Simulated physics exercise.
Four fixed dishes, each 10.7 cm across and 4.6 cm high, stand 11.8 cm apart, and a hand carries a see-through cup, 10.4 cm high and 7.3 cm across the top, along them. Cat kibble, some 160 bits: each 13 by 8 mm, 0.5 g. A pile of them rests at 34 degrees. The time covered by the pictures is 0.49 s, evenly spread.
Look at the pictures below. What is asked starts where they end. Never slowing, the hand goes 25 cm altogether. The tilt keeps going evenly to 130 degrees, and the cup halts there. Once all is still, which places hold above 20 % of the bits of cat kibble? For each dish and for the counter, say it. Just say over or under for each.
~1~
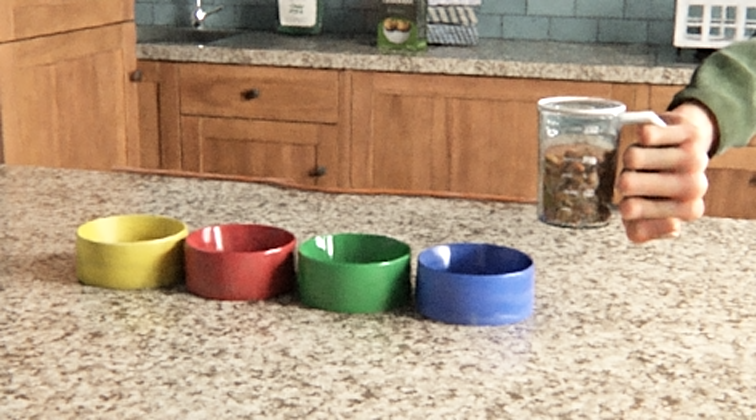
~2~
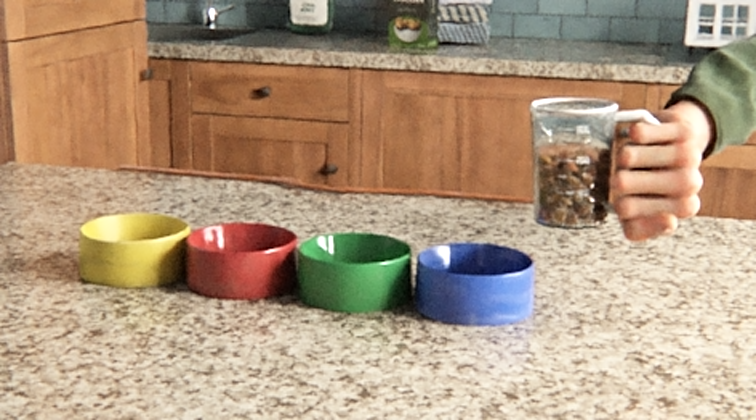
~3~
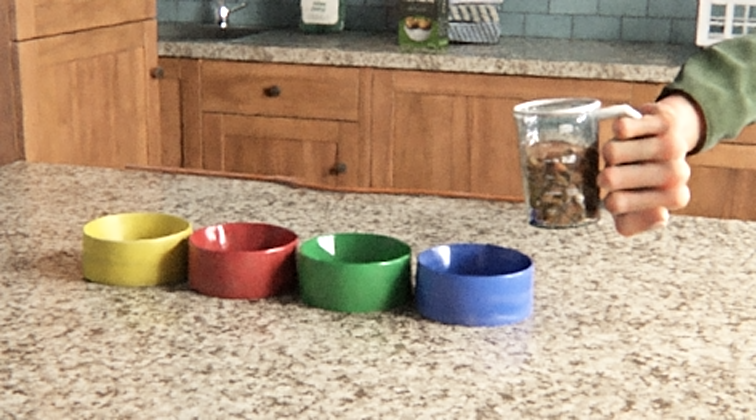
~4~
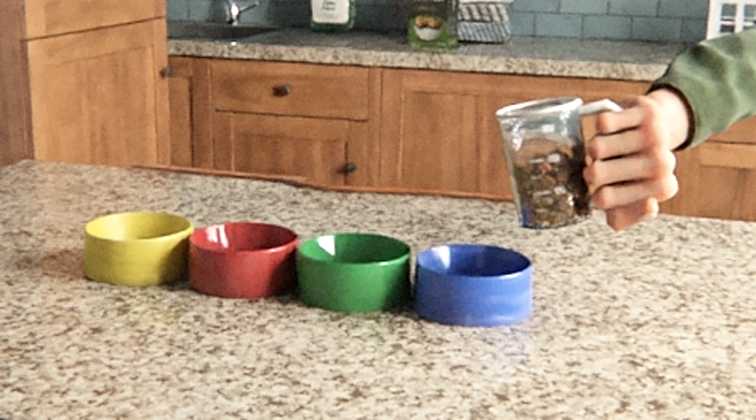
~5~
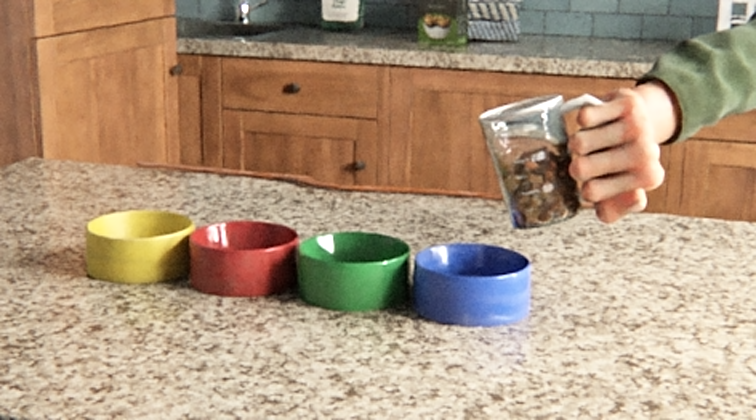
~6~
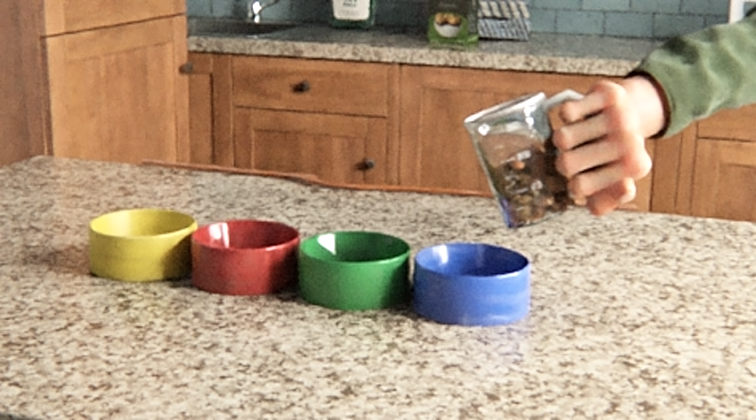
Going through them: Red comes out over, blue comes out under, green comes out under, yellow comes out under, counter comes out under.
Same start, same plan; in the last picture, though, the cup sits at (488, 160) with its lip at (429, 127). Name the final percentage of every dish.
In the end red holds 100, blue holds 0, green holds 0, yellow holds 0.
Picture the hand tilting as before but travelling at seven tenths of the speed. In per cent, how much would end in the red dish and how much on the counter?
Red 0, counter 10.
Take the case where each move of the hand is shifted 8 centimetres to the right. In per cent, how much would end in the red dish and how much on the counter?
Red 0, counter 0.
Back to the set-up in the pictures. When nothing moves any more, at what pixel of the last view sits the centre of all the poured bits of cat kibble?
(250, 261) or so.
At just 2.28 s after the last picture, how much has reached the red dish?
I'd say close to 100 per cent at that point.
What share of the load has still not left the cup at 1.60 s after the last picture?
Load share: Near 100 percent.
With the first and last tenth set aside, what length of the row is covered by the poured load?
6 centimetres.
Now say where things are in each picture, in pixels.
In the first frame, cup at (577, 163), tilt 0 degrees, lip at (540, 103), moved 0.0 cm; middle of the pieces at (574, 182); blue dish at (476, 260); green dish at (355, 249); red dish at (241, 239); yellow dish at (132, 229).
In the second frame, cup at (572, 163), tilt 2 degrees, lip at (533, 105), moved 0.4 cm; middle of the pieces at (569, 183).
In the third frame, cup at (560, 164), tilt 7 degrees, lip at (516, 109), moved 1.4 cm; middle of the pieces at (559, 183).
In the fourth frame, cup at (547, 164), tilt 12 degrees, lip at (498, 113), moved 2.5 cm; middle of the pieces at (548, 183).
In the fifth frame, cup at (534, 163), tilt 17 degrees, lip at (482, 117), moved 3.5 cm; middle of the pieces at (536, 182).
In the sixth frame, cup at (522, 162), tilt 22 degrees, lip at (467, 121), moved 4.6 cm; middle of the pieces at (526, 181); blue dish at (472, 260); green dish at (355, 247); red dish at (246, 235); yellow dish at (143, 223).
Then, 0.96 s after the last picture, tilt 72 degrees; cup holds 100 %.
Then, 1.60 s after the last picture, tilt 106 degrees; cup holds 100 %.
Then, 2.28 s after the last picture, tilt 130 degrees; cup holds 0 %, red 100 %.
In the end, red 100 %, blue 0 %, green 0 %, yellow 0 %, counter 0 %.
